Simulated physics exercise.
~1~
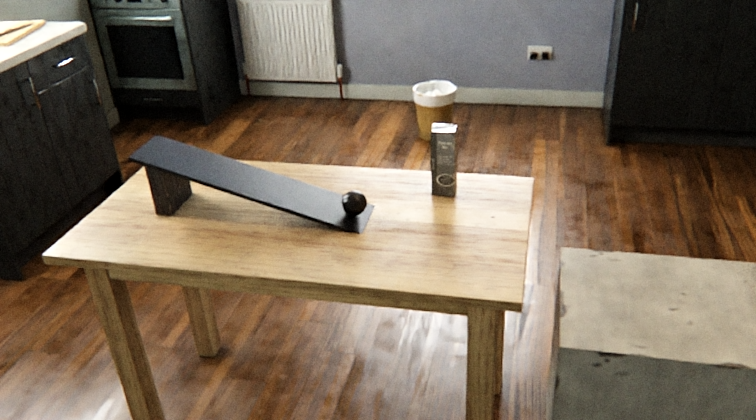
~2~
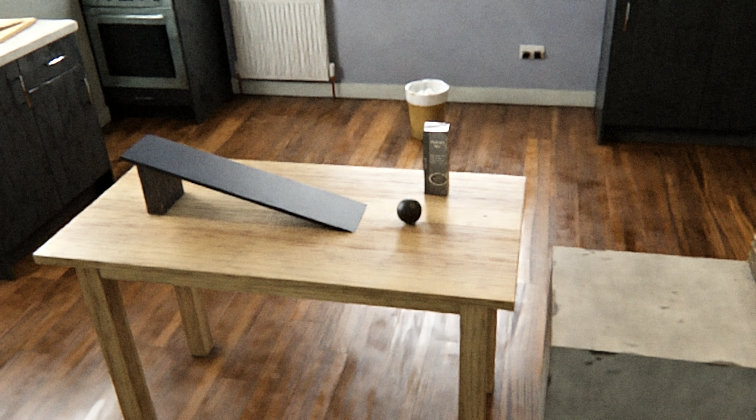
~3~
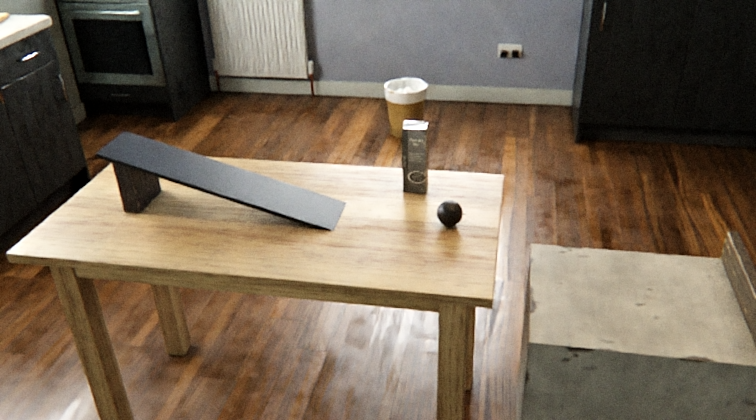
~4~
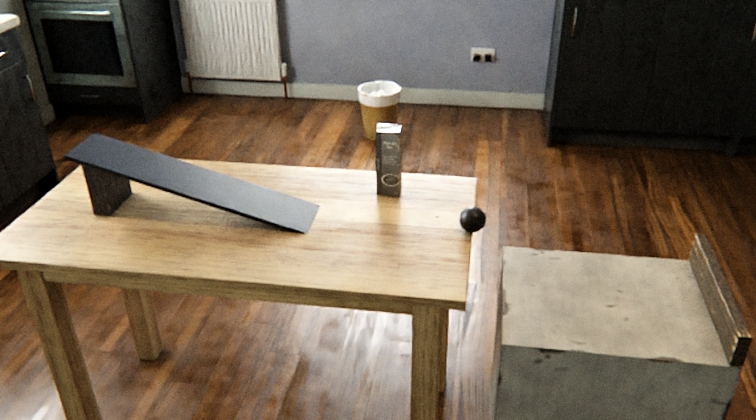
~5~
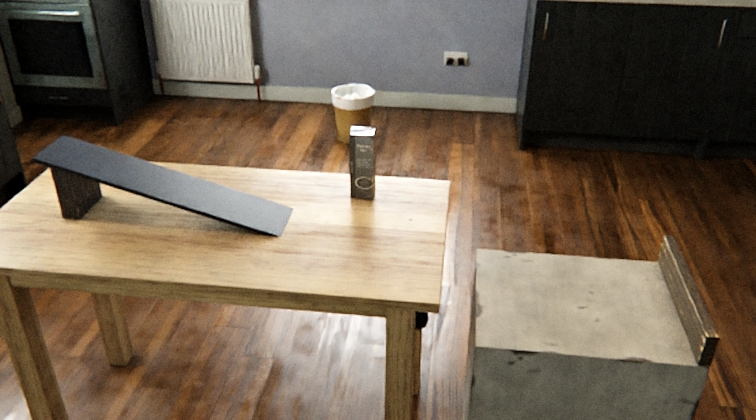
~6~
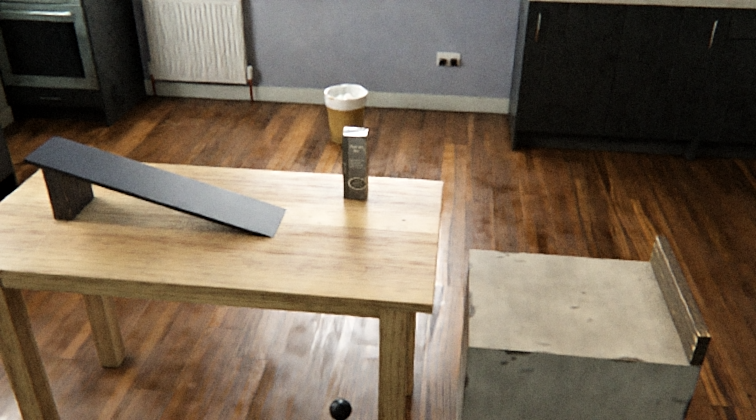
Black ball rolling off a ramp and rightward across a wooden table, past a grey carton, then dropping into the gap before a cabinet.
